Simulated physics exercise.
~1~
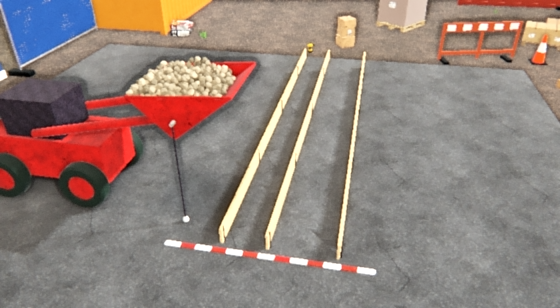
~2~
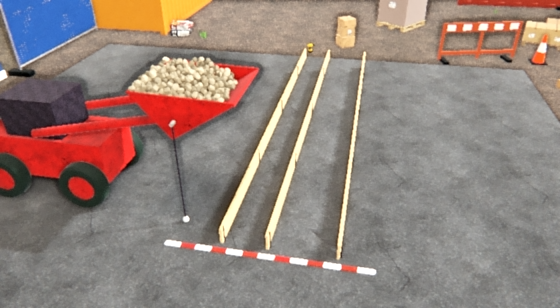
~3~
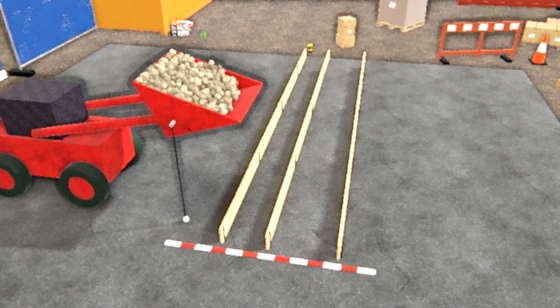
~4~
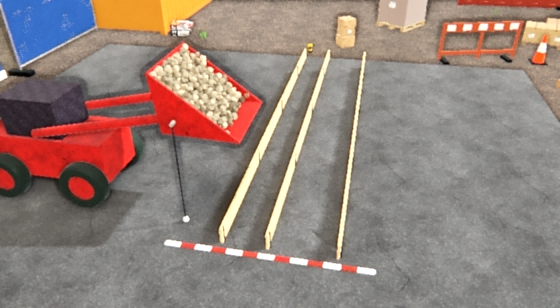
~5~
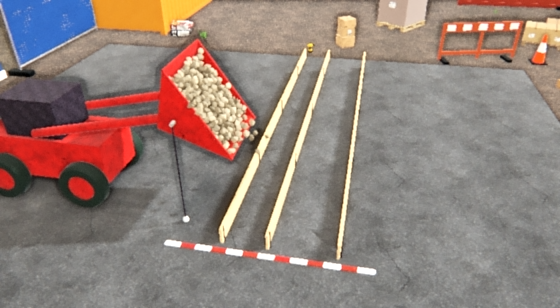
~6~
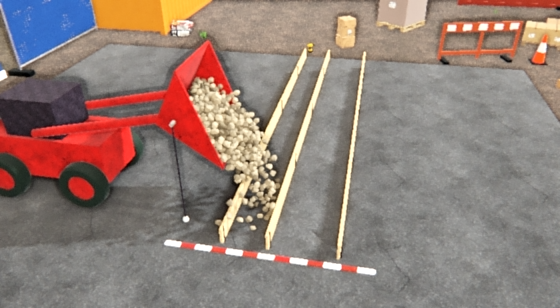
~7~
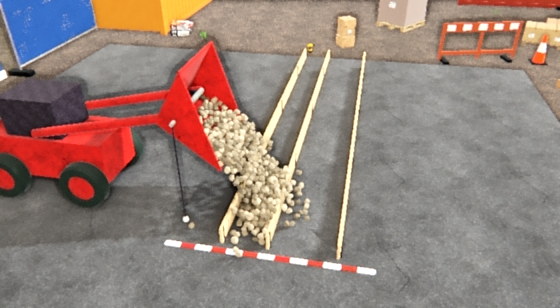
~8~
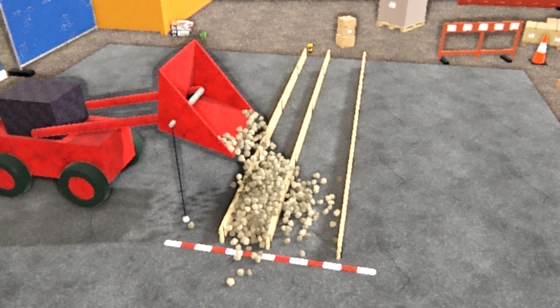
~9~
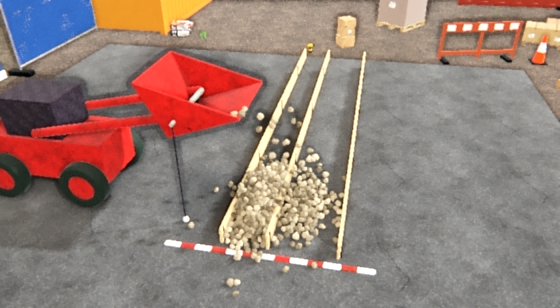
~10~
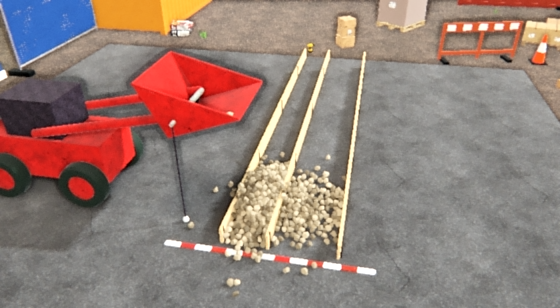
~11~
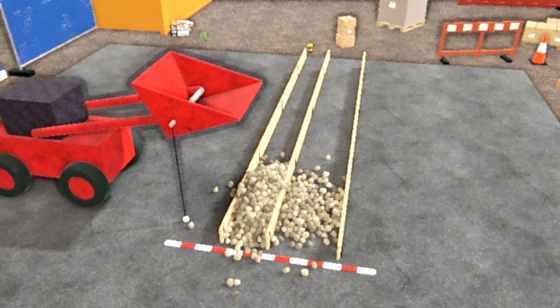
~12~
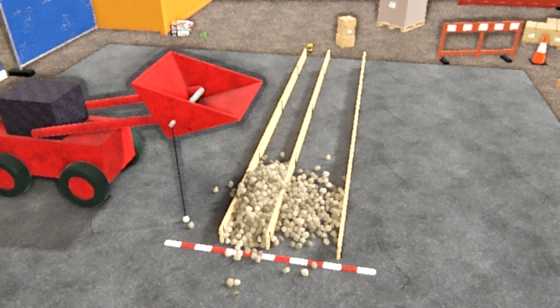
A red loader at the left holds a raised bucket heaped with pale, rounded stones beside three long wooden planks on grey ground, with a red and white striped staff lying across their near ends. The bucket tips steadily to the right, and the stones slide toward its lip. They pour out in a thick stream, landing among the planks and spilling over the middle one. Once nearly empty, the bucket swings back up as the last stones drop. It then stays still, empty, while the stones lie heaped mostly between the left and middle planks, with fewer in the right bay and a few strays near the staff.
